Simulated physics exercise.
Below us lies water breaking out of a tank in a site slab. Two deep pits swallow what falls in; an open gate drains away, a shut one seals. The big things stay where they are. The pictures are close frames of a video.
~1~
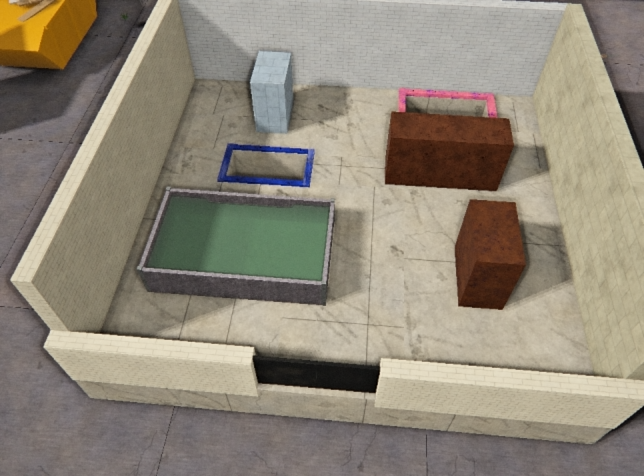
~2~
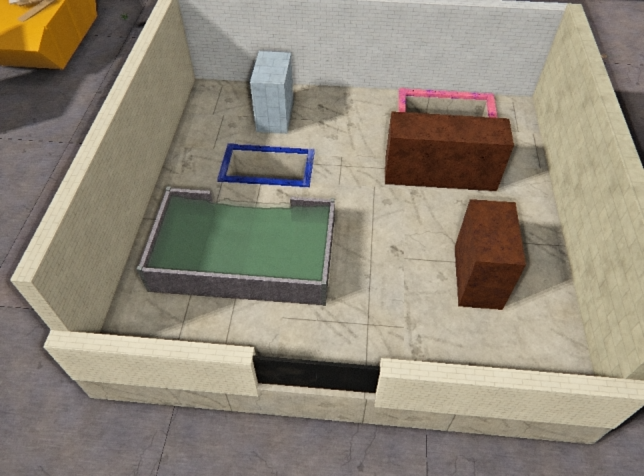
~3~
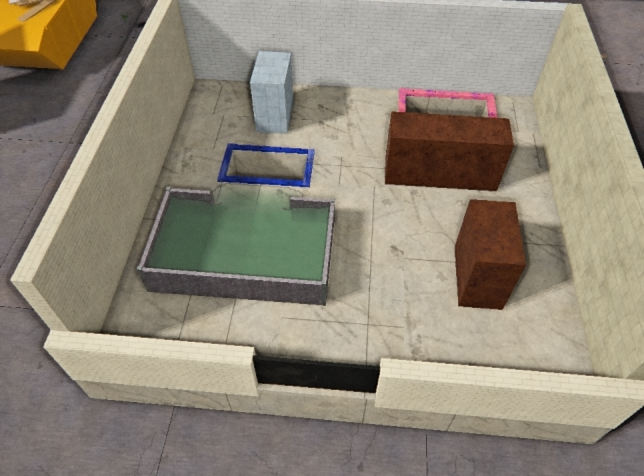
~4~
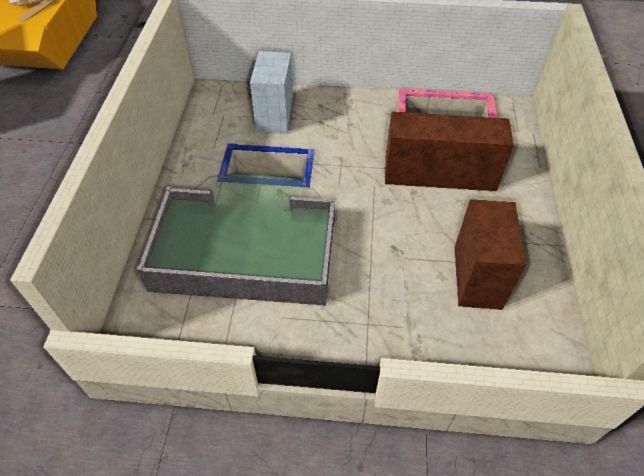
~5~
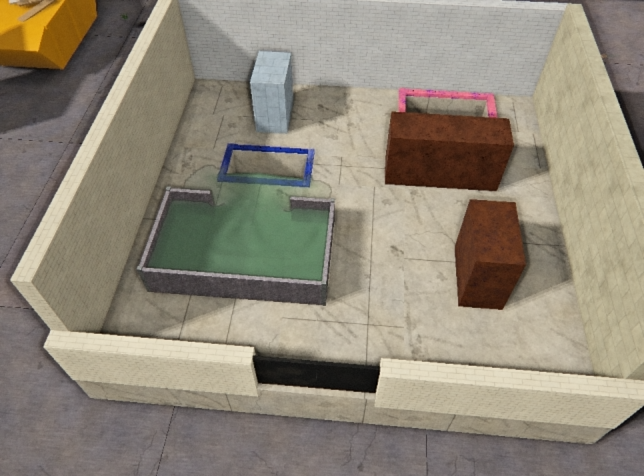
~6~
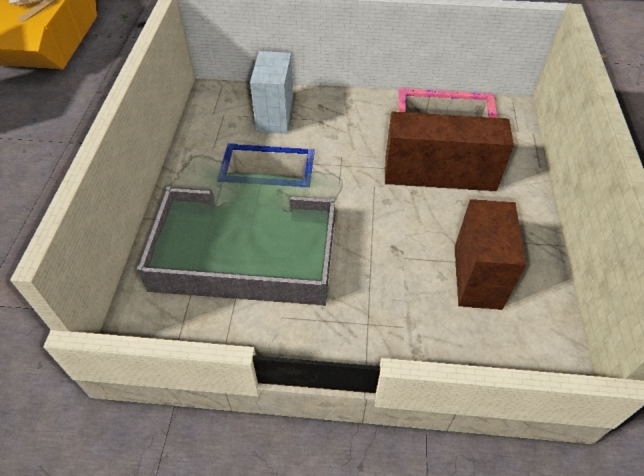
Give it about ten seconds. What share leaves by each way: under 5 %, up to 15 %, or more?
One by one: The gate takes less than 5 %; the pink pit takes less than 5 %; the blue pit takes more than 15 %.
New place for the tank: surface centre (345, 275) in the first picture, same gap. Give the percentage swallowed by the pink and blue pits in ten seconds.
Per cent: Pink 0, blue 12.
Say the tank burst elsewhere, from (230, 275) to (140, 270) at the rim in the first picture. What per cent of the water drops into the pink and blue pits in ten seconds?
In per cent: Pink 0, blue 0.
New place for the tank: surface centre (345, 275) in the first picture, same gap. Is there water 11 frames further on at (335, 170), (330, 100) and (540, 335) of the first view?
One after the other: Flooded, covered, dry.
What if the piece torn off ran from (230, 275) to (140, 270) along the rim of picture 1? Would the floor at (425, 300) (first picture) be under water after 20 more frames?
Verdict: Awash.
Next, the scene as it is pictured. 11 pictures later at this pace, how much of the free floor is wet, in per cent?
I make it 15 per cent.
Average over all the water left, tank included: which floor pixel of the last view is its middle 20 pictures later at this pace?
At about (250, 218).
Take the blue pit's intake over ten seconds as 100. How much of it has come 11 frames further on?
Roughly 55 per cent.
A moment on, water covers 10 % of the floor; the gate 0 %, the pink pit 0 %, the blue pit 16 %.
Next, water covers 15 % of the floor; the gate 0 %, the pink pit 0 %, the blue pit 27 %.
Then, water covers 25 % of the floor; the gate 0 %, the pink pit 0 %, the blue pit 37 %.
Later, water covers 45 % of the floor; the gate 0 %, the pink pit 0 %, the blue pit 45 %.
In the end, water covers 65 % of the floor; the gate 0 %, the pink pit 0 %, the blue pit 48 %.
